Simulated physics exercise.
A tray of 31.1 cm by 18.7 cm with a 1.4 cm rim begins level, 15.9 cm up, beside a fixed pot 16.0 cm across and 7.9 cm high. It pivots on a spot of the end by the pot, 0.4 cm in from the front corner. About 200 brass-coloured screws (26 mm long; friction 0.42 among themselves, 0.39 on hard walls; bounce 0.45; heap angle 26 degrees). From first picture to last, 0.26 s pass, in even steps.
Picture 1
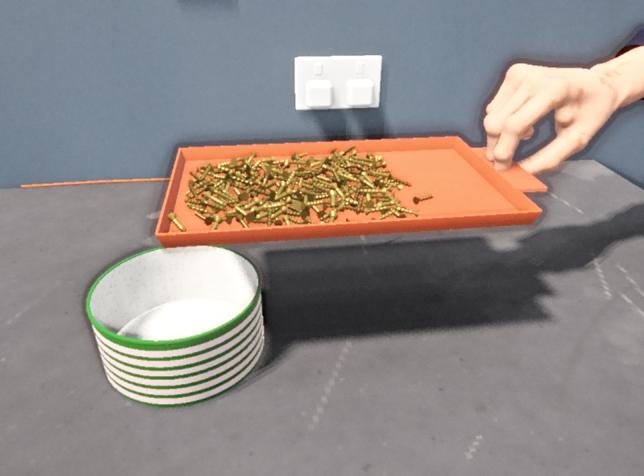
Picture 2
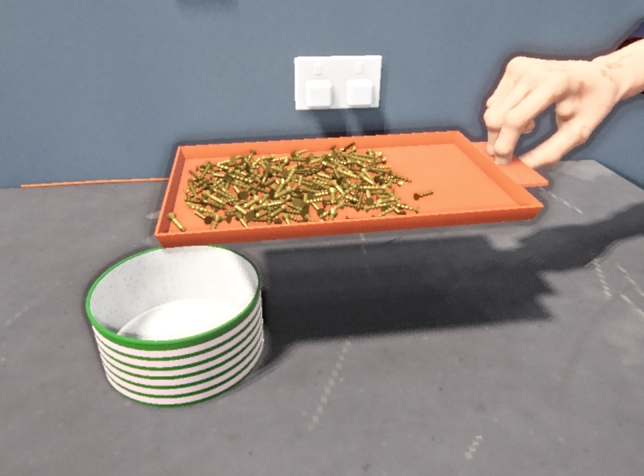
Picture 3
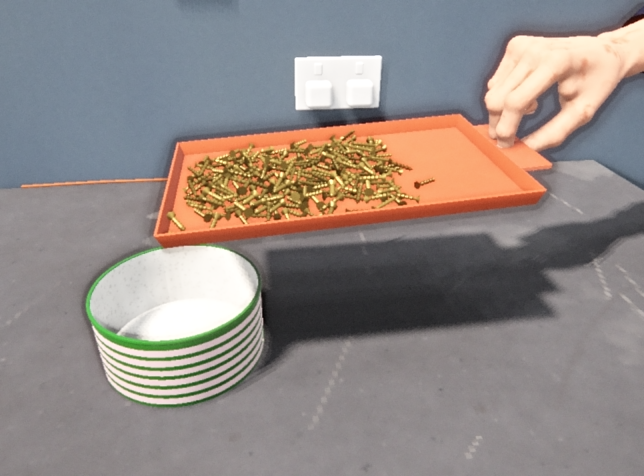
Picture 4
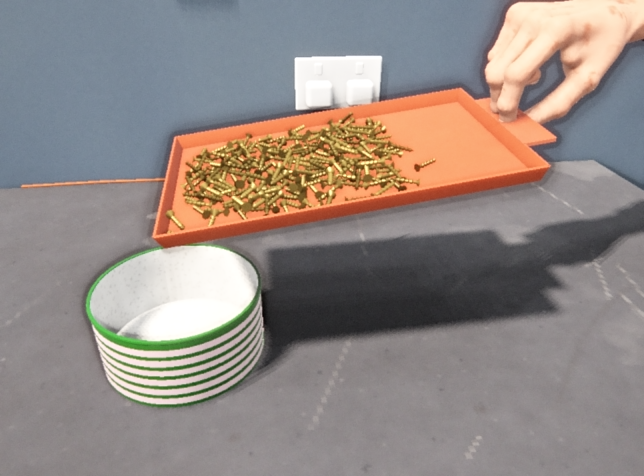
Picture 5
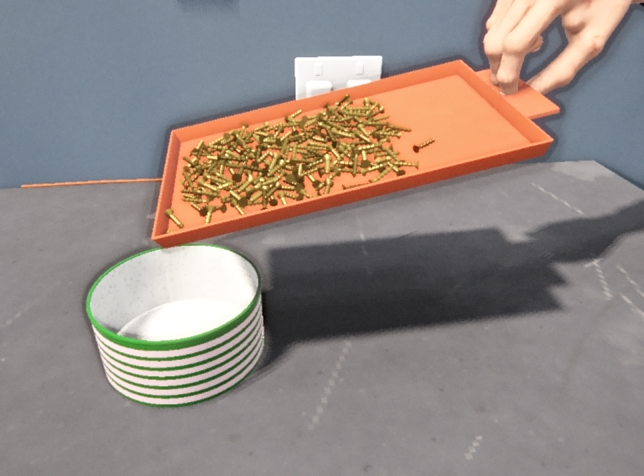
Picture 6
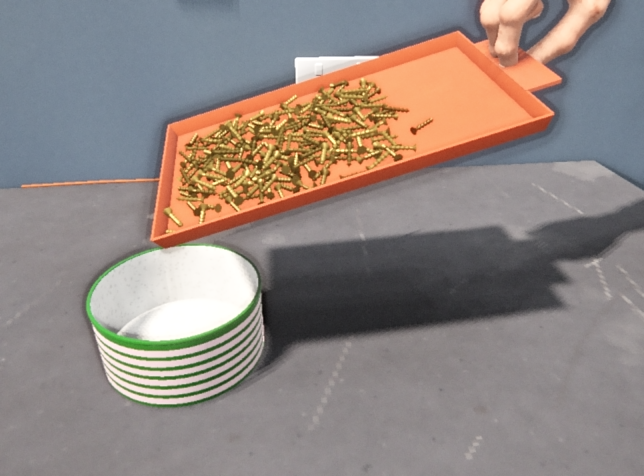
An orange tray with a low rim, bearing a heap of brass-coloured screws mostly toward its left, is held by a hand at its right end above a green-and-white striped pot. The fixed view looks slightly down on a dark grey worktop against a blue wall with a white socket plate. Starting level, the tray tilts gradually as the hand raises its right end, while the screws stay heaped together.
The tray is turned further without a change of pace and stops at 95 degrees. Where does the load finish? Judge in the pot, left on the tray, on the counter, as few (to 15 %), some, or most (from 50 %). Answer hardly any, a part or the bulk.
Pot a part, tray hardly any, counter the bulk.
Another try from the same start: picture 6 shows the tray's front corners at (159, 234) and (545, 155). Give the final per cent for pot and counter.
Pot 25, counter 75.
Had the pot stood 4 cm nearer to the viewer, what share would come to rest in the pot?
Then about 65 per cent.
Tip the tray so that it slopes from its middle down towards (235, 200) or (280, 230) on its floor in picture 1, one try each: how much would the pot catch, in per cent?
Some 55 and 5 per cent.
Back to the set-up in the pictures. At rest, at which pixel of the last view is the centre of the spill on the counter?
Near (54, 444).
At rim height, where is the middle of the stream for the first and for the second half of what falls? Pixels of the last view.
At about (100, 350), then at (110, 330).
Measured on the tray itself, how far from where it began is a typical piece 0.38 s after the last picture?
Some 7 cm.
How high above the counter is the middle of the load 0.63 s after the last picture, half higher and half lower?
Some 10 cm.
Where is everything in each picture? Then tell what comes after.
The first frame shows tray tilt 0 degrees, front corners at (162, 232) and (535, 209); middle of the pieces at (293, 185); pot at (177, 286).
The second frame shows tray tilt 1 degrees, front corners at (162, 232) and (536, 204); middle of the pieces at (293, 182).
The third frame shows tray tilt 4 degrees, front corners at (161, 232) and (539, 188), lowest corner left front; middle of the pieces at (292, 175).
The fourth frame shows tray tilt 9 degrees, front corners at (160, 233) and (542, 164), lowest corner left front; middle of the pieces at (290, 165).
The fifth frame shows tray tilt 14 degrees, front corners at (158, 234) and (544, 139), lowest corner left front; middle of the pieces at (287, 153).
The sixth frame shows tray tilt 19 degrees, front corners at (157, 235) and (545, 113), lowest corner left front; middle of the pieces at (289, 143); pot at (177, 286).
Then, 0.38 s after the last picture, tilt 56 degrees; the tray holds 100 %, the pot 0 %.
Then, 0.63 s after the last picture, tilt 80 degrees; the tray holds 25 %, the pot 10 %.
Then, 0.99 s after the last picture, tilt 95 degrees; the tray holds 0 %, the pot 30 %.
In the end, pot 30 %, tray 0 %, counter 70 %.
